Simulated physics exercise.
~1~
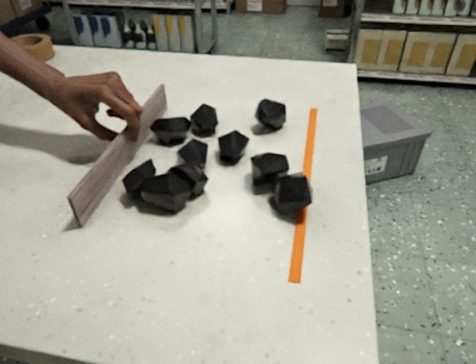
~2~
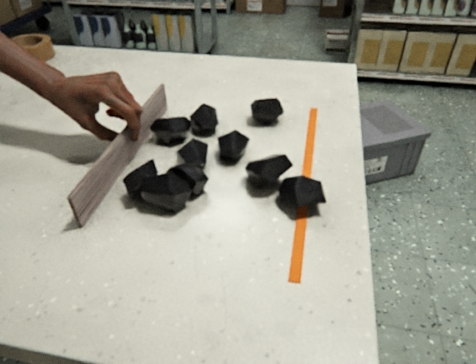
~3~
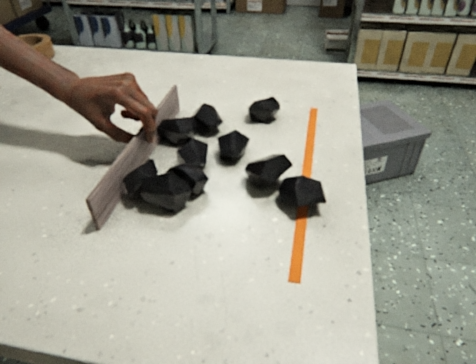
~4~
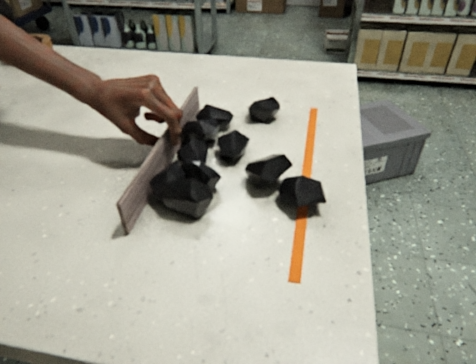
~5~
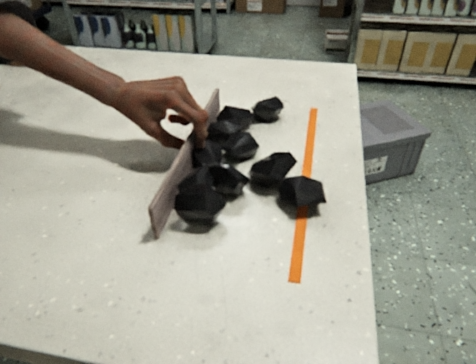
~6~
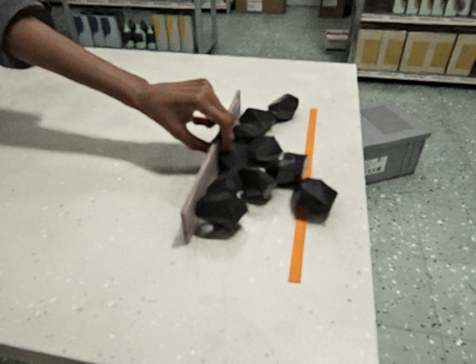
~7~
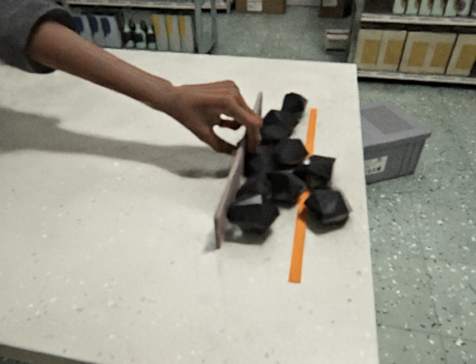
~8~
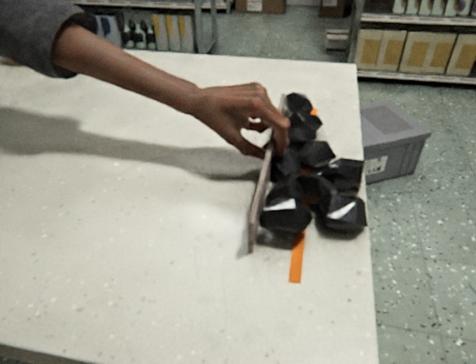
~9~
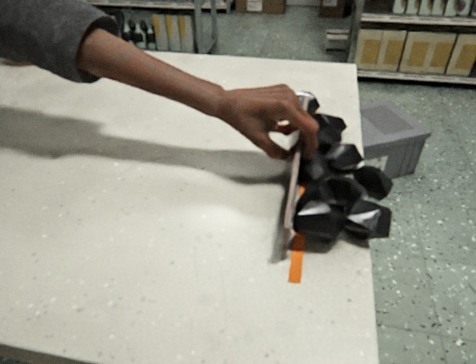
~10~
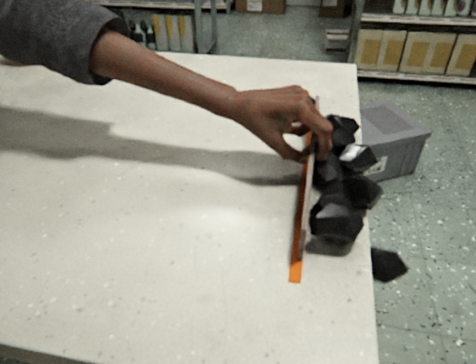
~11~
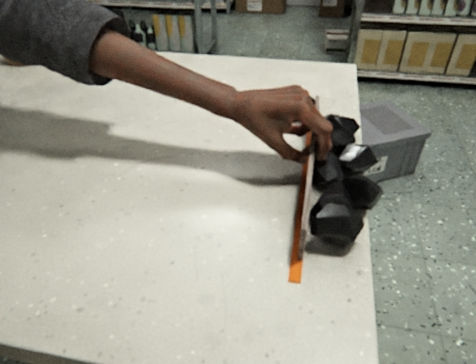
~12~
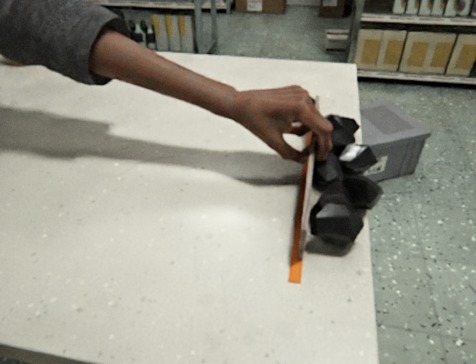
A hand holds a thin strip of wood upright behind a scattered group of black, many-sided lumps on a pale speckled table, seen from above at an angle. An orange strip of tape lies near the table's right edge, with a grey bin and shelves beyond on a greenish floor. After a brief pause, the hand pushes the wood rightward, gathering the lumps into a tight cluster and driving them across the tape. The wood stops at the tape, and one lump drops off the edge towards the floor. The rest stay bunched along the edge, some jutting over it, while the hand holds still.
